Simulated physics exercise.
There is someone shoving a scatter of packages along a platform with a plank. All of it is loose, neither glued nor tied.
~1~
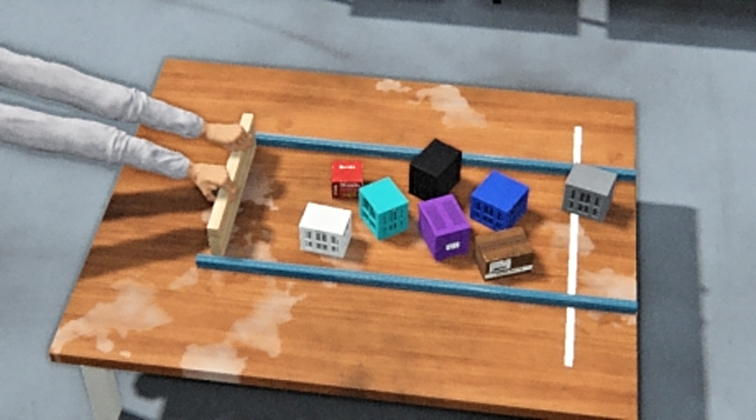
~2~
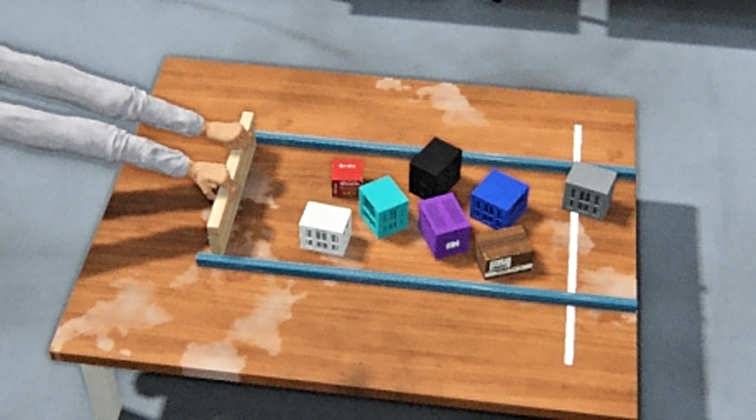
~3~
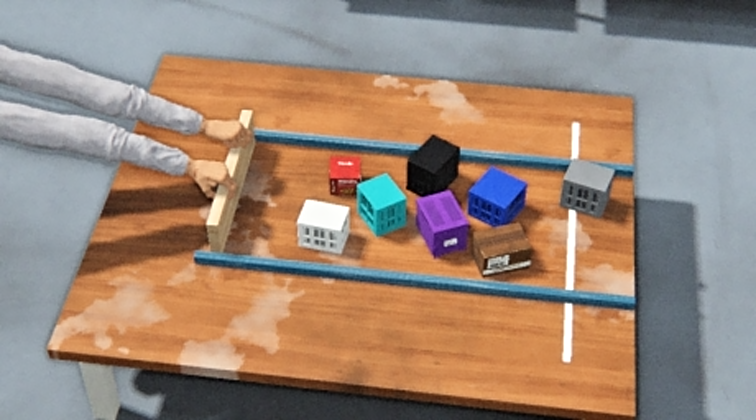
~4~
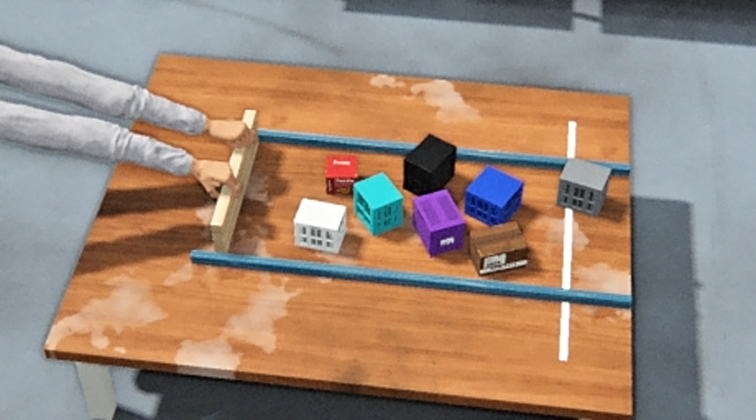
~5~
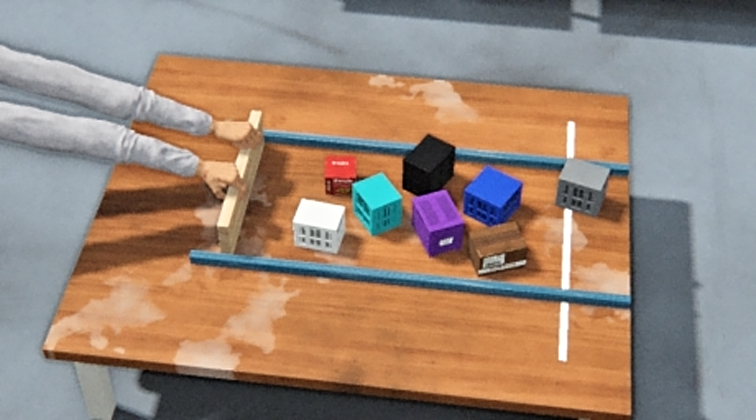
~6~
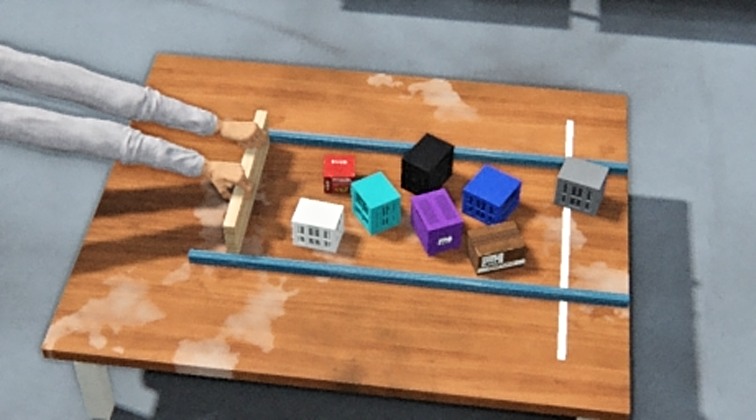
The video shows two hands holding a wooden plank upright on a table and sliding it slightly right toward scattered colored crates and boxes between two blue strips, while the boxes stay essentially still, the grey one by a white line.
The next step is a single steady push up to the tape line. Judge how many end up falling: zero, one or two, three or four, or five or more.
The edge claims three or four.
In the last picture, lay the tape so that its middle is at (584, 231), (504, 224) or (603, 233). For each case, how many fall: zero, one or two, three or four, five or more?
Five or over, no fall at all, at least five.
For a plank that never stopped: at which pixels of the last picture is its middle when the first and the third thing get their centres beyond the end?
I'd put it close to (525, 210) and later close to (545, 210).
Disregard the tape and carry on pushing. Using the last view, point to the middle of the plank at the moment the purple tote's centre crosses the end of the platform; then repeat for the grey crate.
Purple tote over the end: About (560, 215). Grey crate over the end: About (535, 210).
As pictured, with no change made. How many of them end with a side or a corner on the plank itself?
It ends up touching 3.
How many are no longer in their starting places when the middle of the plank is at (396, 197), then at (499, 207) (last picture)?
6 by the first point, 8 by the second.
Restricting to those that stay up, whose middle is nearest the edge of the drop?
Black crate.
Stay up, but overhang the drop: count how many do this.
1 in all.
Soon after, none off yet; grey crate at rest near (581, 186); brown parcel at rest near (496, 248); blue crate at rest near (491, 197).
After that, none off yet; grey crate at rest near (581, 186); brown parcel displaced about its own width near (528, 260); blue crate displaced a little near (509, 199).
And then, none off yet; grey crate displaced a little near (602, 178); brown parcel displaced well along near (609, 268); blue crate displaced well along near (588, 206).
In the end, the number that fall off is three or four; gone, purple tote, blue crate, brown parcel and grey crate.
